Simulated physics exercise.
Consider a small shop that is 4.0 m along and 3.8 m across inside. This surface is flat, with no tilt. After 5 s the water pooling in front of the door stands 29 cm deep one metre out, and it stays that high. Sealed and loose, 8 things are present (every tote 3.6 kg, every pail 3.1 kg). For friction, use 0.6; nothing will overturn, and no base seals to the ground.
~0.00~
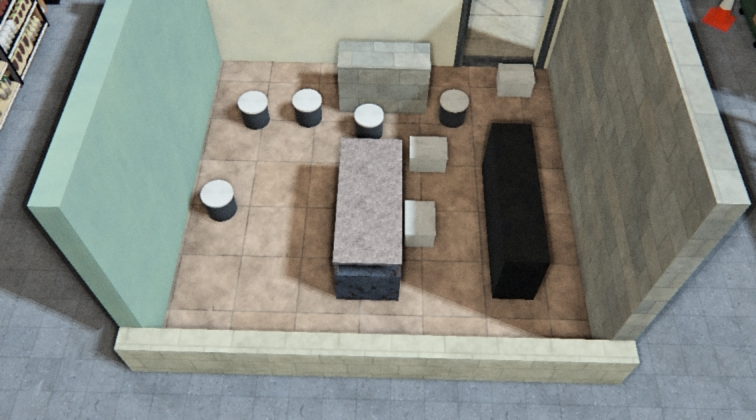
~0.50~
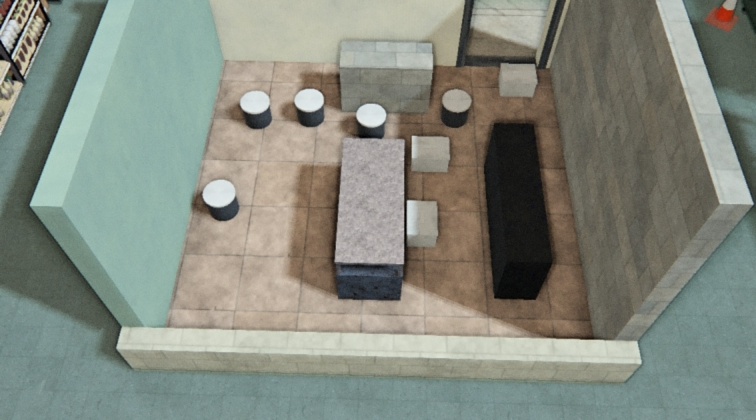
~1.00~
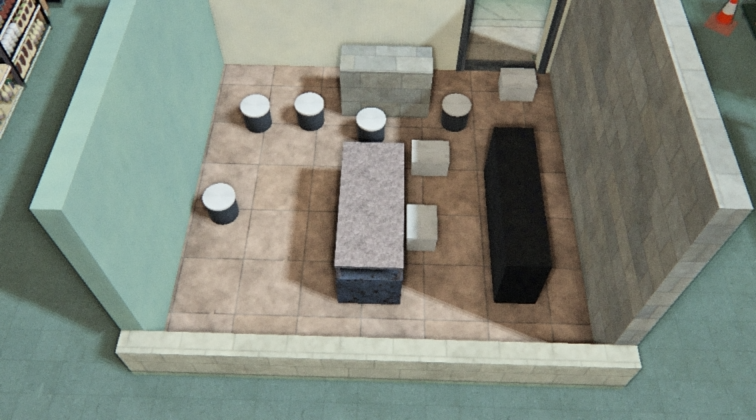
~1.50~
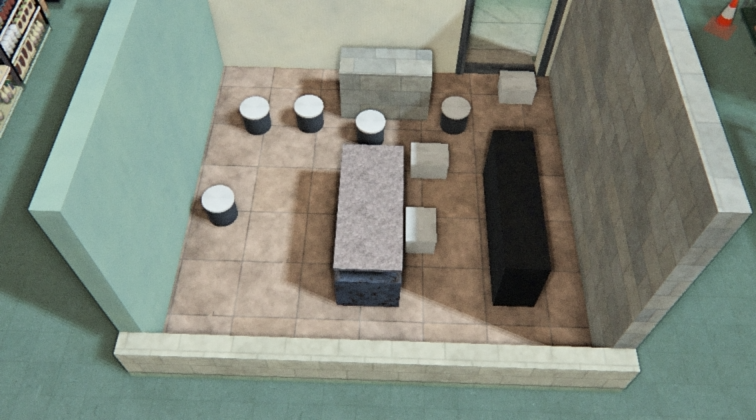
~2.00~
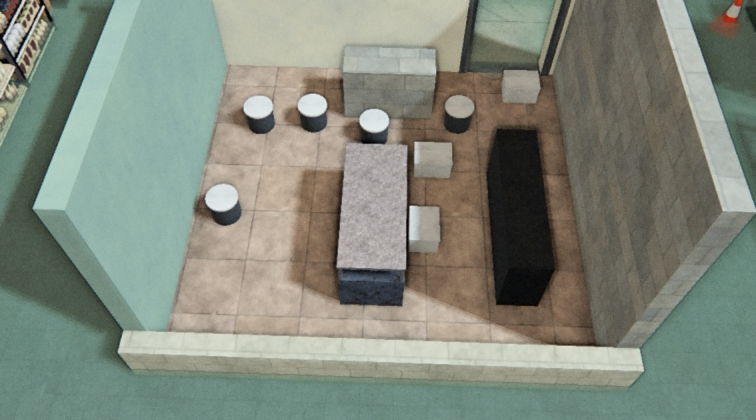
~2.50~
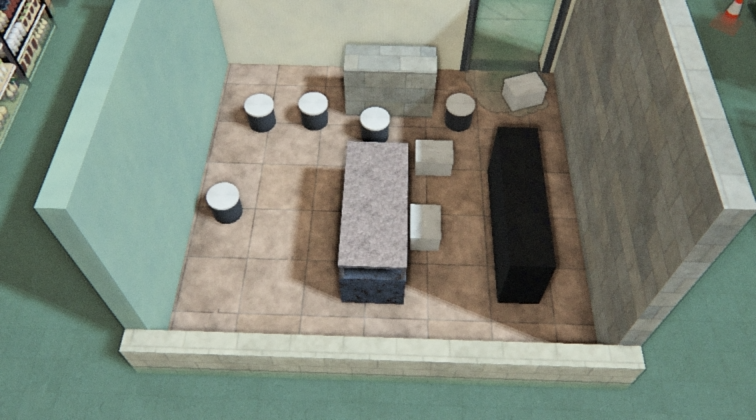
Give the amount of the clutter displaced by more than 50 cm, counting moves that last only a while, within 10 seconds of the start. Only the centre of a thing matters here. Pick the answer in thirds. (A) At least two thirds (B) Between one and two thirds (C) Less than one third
Between one and two thirds (B).
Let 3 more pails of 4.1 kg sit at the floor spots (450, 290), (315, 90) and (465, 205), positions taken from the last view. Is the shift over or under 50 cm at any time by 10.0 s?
Note, in order of listing: Crosses the threshold, stays below the threshold, crosses the threshold.
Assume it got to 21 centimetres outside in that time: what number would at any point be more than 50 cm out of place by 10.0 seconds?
Count under that change: 4.
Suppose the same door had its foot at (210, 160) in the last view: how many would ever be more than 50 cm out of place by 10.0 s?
The answer then is 8.
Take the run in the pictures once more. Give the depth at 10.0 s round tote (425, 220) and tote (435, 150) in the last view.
Depth approx. 9 cm / 12 cm.
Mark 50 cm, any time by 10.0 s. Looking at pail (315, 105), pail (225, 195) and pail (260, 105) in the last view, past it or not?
First not as far, then farther, then not as far.
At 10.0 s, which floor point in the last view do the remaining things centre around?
I'd put it around (299, 171).
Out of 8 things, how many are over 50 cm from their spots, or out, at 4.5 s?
By that time the total stands at 2.
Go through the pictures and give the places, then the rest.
A tote at (517, 73) rests on the ground; a tote at (420, 218), on the bottom; water covers 0.0 m2; 0 of 8 have shifted, in the first frame.
A tote at (519, 73) rests on the ground; a tote at (422, 218) rests on the ground; 0.0 m2 under water; 0 of 8 have shifted, in the second frame.
A tote at (519, 77) rests on the ground; a tote at (422, 221), on the bottom; 0.0 m2 under water; 0 of 8 have shifted, in the third frame.
A tote at (518, 80) rests on the ground; a tote at (421, 224) rests on the ground; water covers 0.0 m2; 0 of 8 have shifted, in the fourth frame.
A tote at (522, 79) rests on the ground; a tote at (425, 223), on the bottom; 0.1 m2 under water; 0 of 8 have shifted, in the fifth frame.
A tote at (526, 84), on the bottom, 12 cm from its start; a tote at (426, 221), on the bottom; 0.4 m2 under water; 1 of 8 have shifted, in the sixth frame.
After 3.5 s 1 of 8 are over 50 cm from their spots; 0 afloat.
After 4.5 s 2 of 8 are over 50 cm from their spots; 1 afloat.
After 7.0 s 3 of 8 are over 50 cm from their spots; 3 afloat.
After 10.0 s 5 of 8 are over 50 cm from their spots, and 5 have been at some point; 6 afloat.
